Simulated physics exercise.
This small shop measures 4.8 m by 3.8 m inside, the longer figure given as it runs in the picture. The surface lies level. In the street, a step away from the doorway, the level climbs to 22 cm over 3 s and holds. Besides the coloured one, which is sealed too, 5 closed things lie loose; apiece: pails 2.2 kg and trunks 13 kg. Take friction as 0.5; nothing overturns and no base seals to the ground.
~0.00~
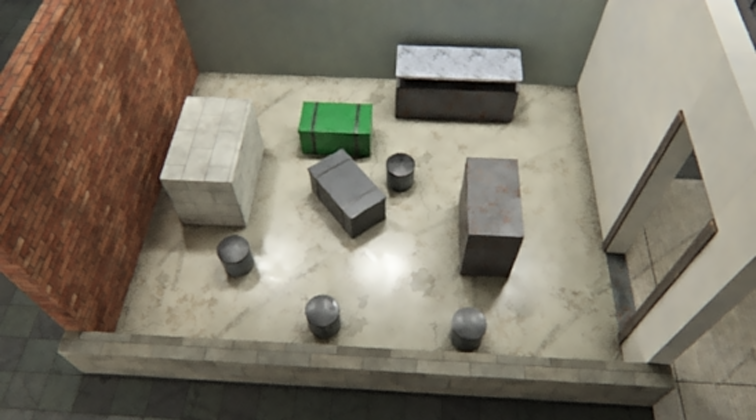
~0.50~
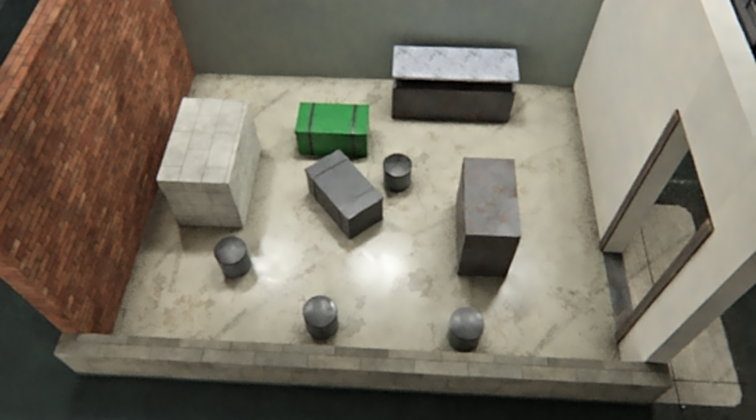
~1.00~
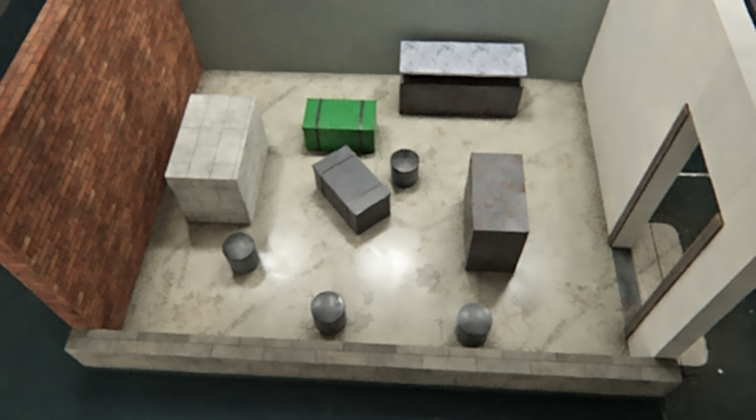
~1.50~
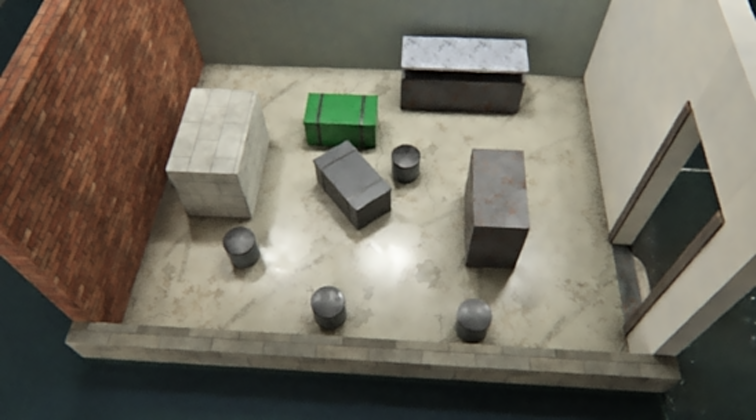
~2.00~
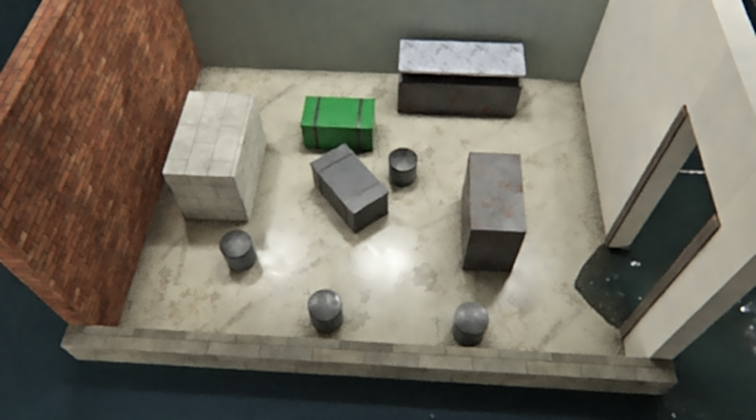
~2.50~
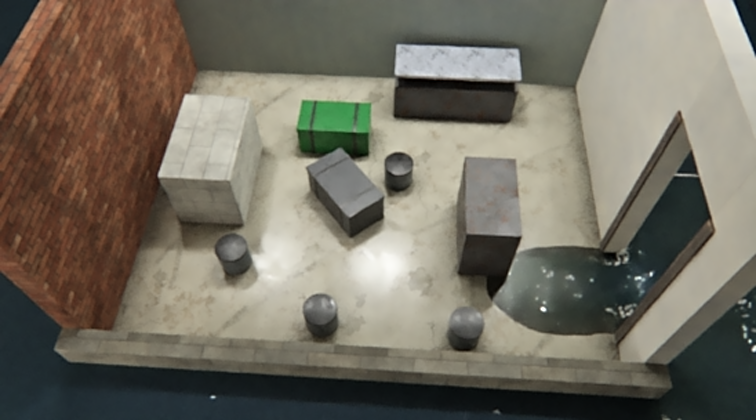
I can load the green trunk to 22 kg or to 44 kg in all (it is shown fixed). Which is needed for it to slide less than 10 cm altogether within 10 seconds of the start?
I expect that the smaller load will do.
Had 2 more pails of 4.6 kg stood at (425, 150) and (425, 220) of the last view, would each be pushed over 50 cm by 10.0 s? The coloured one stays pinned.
In that order: Short of it, under.
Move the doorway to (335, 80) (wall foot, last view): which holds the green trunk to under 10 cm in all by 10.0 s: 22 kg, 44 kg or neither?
Then neither weight holds it.
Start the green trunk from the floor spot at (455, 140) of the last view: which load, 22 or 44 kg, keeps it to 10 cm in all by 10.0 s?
Either load holds.
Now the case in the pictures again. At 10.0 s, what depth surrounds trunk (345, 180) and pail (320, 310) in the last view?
Roughly 4 and 8 cm.
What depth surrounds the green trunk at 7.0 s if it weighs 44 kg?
Roughly 2 cm.
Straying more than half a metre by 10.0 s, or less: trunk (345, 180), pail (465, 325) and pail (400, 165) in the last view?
In that order: Under, past it, less.
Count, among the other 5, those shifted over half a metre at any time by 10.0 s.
I count 3.
After 3.5 s the green trunk would be 0 cm from its start with 22 kg and 0 cm from its start with 44 kg; 0 cm of water round it then.
After 4.5 s the green trunk would be 0 cm from its start with 22 kg and 0 cm from its start with 44 kg; 0 cm of water round it then.
After 7.0 s the green trunk would be 0 cm from its start with 22 kg and 0 cm from its start with 44 kg; 2 cm of water round it then.
After 10.0 s the green trunk would be 0 cm from its start with 22 kg and 0 cm from its start with 44 kg; 5 cm of water round it then.
